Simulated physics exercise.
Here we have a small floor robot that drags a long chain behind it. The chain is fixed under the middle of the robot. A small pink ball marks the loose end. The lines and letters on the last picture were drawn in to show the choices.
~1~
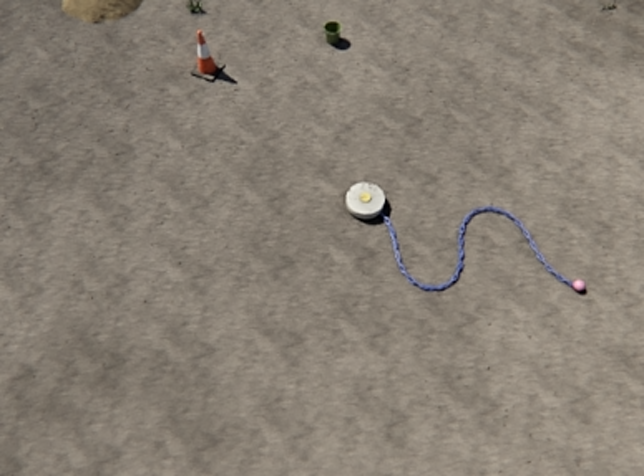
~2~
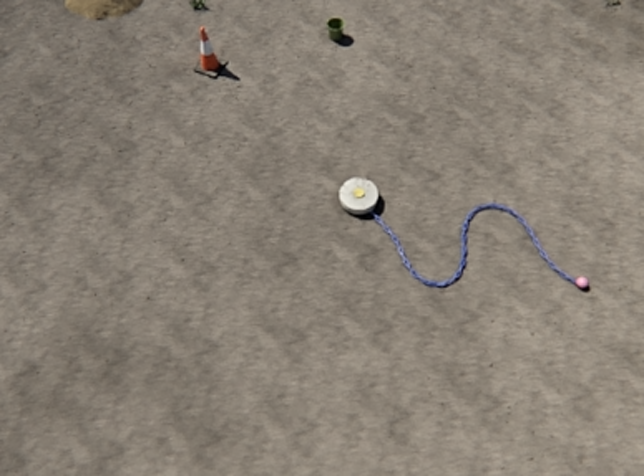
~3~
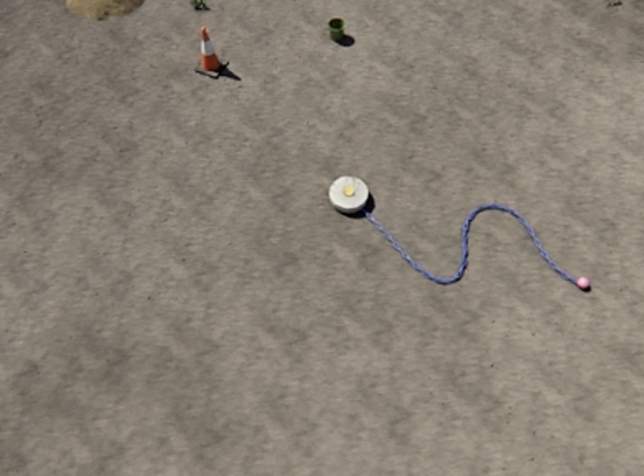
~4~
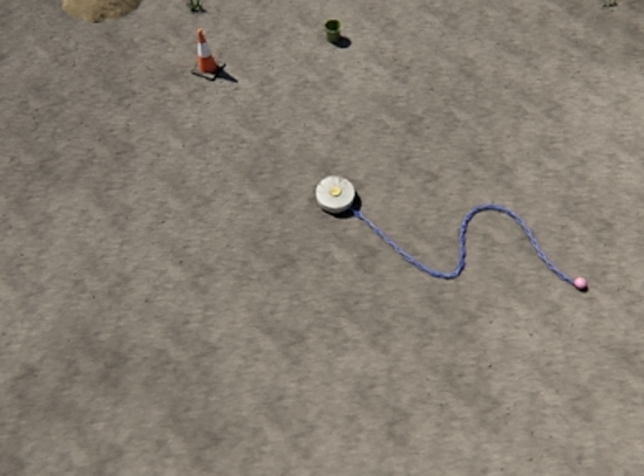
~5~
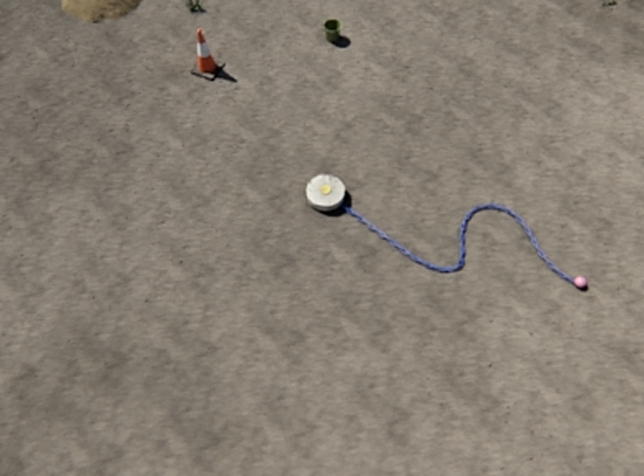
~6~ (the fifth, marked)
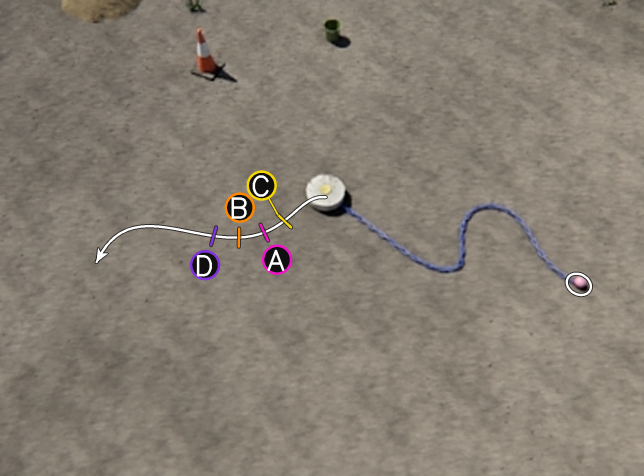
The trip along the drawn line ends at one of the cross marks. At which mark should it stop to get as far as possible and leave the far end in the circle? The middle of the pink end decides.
It can go as far as D.
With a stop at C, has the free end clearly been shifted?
By then, no.
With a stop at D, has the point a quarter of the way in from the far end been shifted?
Yes.
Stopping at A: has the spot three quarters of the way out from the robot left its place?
No.
On the marked copy, A at (264, 233); B at (239, 238); C at (284, 221); D at (214, 236); the ring at (579, 284); the route from (326, 197) via (207, 235) to (97, 262).
With D. Early on, robot (290, 213), middle of the chain (462, 243), free end (580, 282).
Further on, robot (251, 233), middle of the chain (438, 230), free end (580, 282).
At the end, robot (212, 233), middle of the chain (400, 229), free end (576, 281); the free end is still in its ring.
As for the rest, A is safe but short; B is safe but short; C is safe but short.
